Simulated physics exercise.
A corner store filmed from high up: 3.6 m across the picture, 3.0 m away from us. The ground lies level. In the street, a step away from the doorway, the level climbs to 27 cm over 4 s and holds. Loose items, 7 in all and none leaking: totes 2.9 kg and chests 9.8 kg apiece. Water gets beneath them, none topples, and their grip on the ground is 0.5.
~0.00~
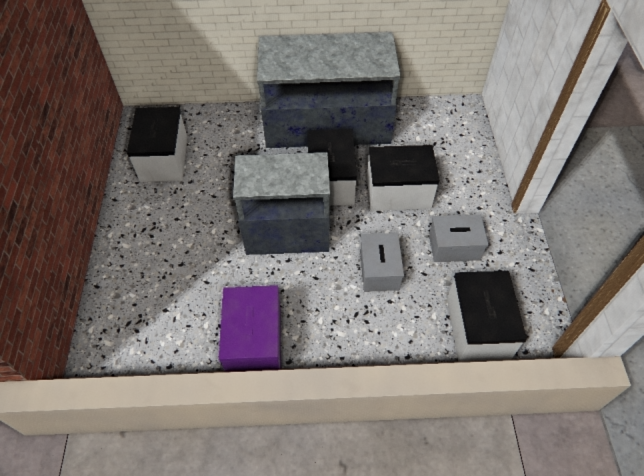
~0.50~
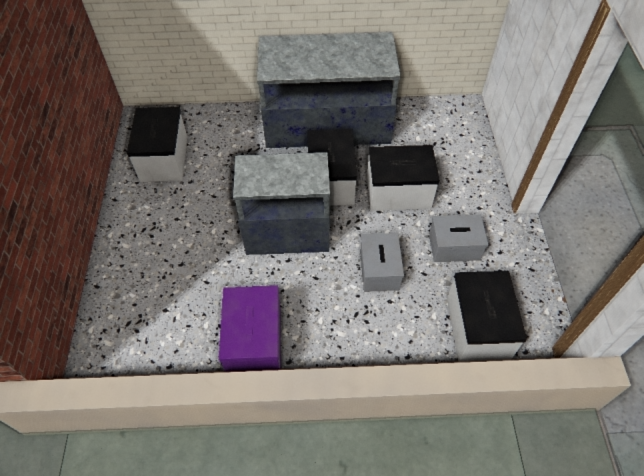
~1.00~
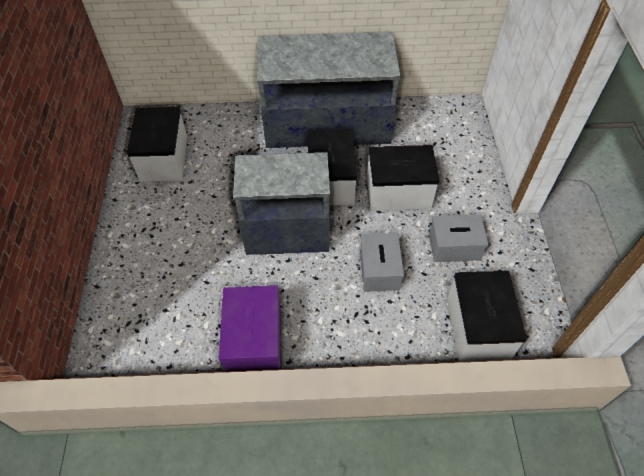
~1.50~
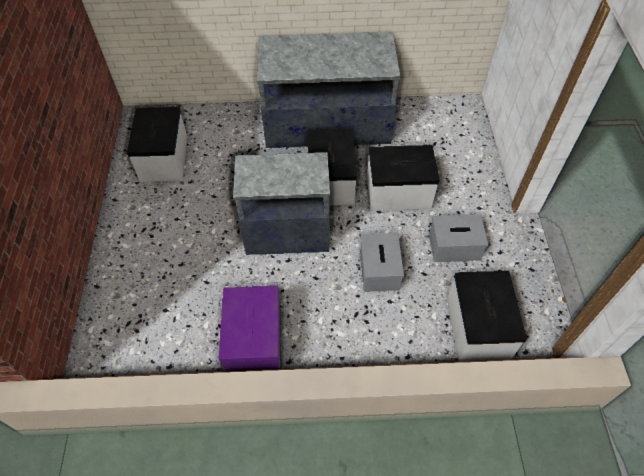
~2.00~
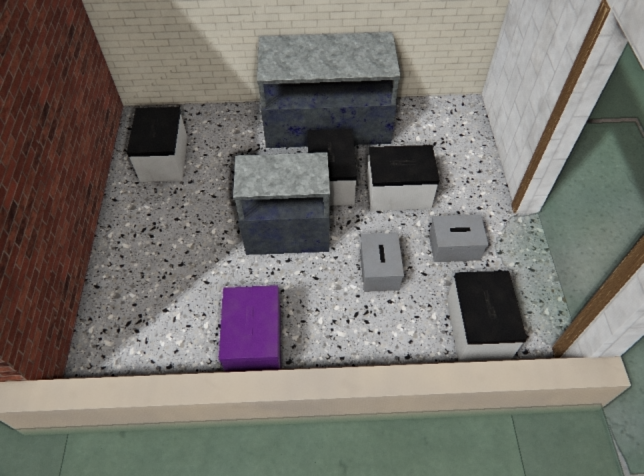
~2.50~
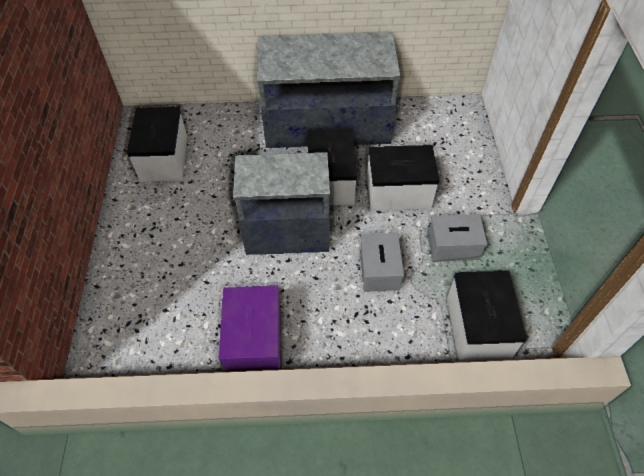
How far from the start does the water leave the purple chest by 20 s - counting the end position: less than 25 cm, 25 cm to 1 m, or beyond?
Purple chest ends far away.
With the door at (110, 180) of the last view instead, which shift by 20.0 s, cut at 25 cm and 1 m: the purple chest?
In that case the purple chest travels far.
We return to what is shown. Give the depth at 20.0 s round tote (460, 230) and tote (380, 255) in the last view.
About 25 and 21 cm.
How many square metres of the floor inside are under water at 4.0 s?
Roughly 4.5 m2.
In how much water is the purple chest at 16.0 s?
About 25 cm.
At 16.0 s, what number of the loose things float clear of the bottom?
7 of them.
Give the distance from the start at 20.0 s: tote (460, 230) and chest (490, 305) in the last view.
In turn: 60 cm, 200 cm.
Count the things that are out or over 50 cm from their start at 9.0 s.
I count 7.
After 4.0 s the purple chest is near (243, 322), 0.0 m from its start, aground; 1 afloat.
After 9.0 s the purple chest is near (172, 222), 1.0 m from its start, afloat; 7 afloat.
After 16.0 s the purple chest is near (242, 121), 1.7 m from its start, afloat; 7 afloat.
After 20.0 s the purple chest is near (474, 179), 2.0 m from its start, afloat; 7 afloat.
